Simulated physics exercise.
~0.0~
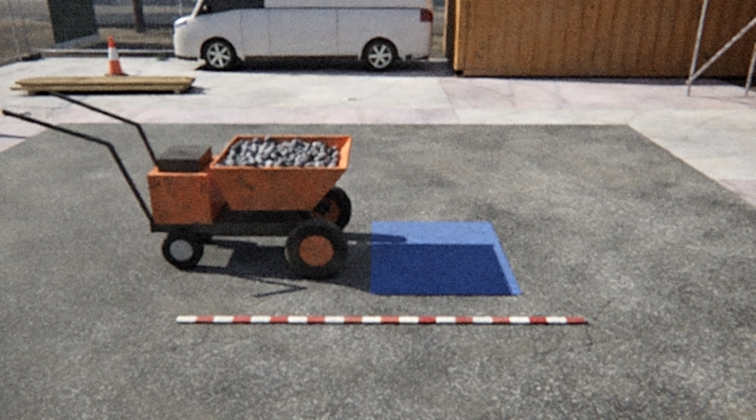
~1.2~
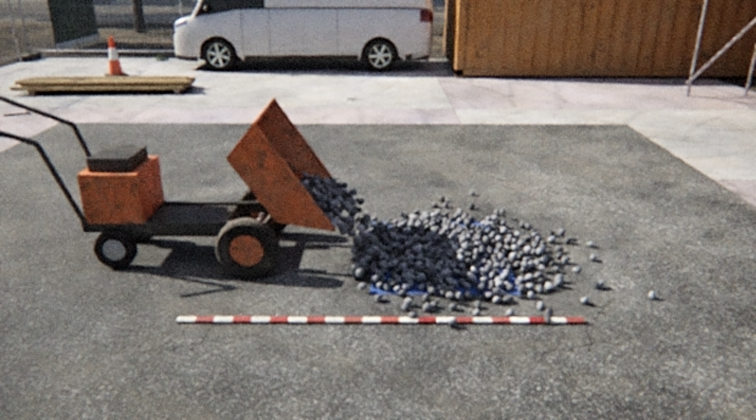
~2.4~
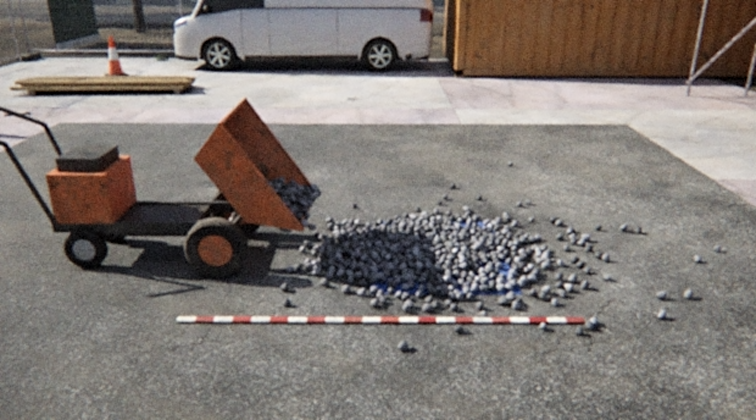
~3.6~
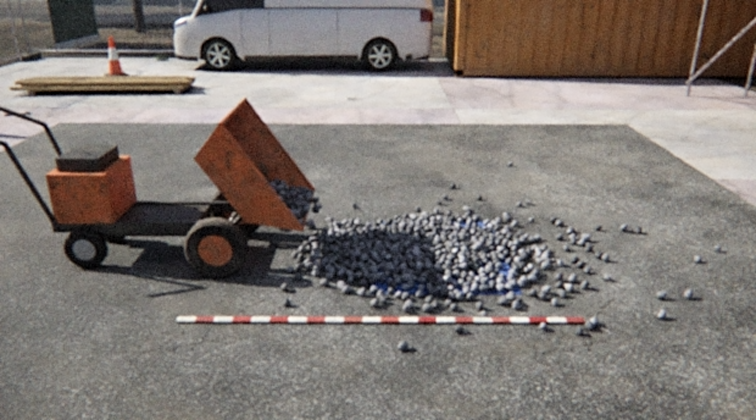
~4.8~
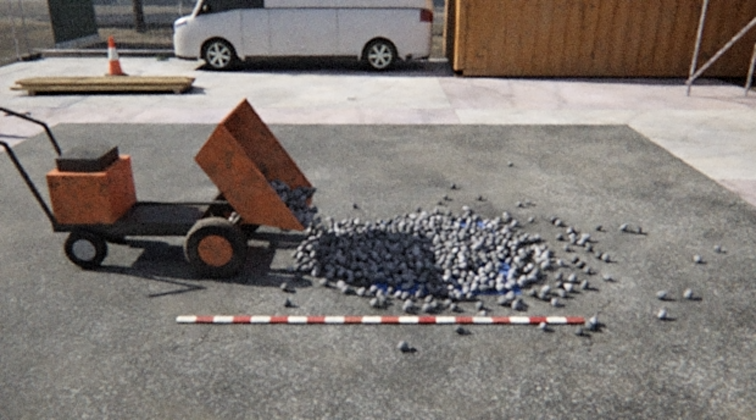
At first, an orange powered barrow heaped with smooth grey stones stands on dark paving, just left of a blue sheet lying flat behind a red-and-white striped staff. Its tray tips steeply to the right, and the stones pour out over the sheet. Meanwhile the barrow draws back to the left, stretching the spill toward itself. Stones spread into a broad, low pile, with strays scattering to the right and a few past the staff. Finally the barrow stands still, tray raised, some stones still inside, and roughly half the load on the mostly buried sheet.
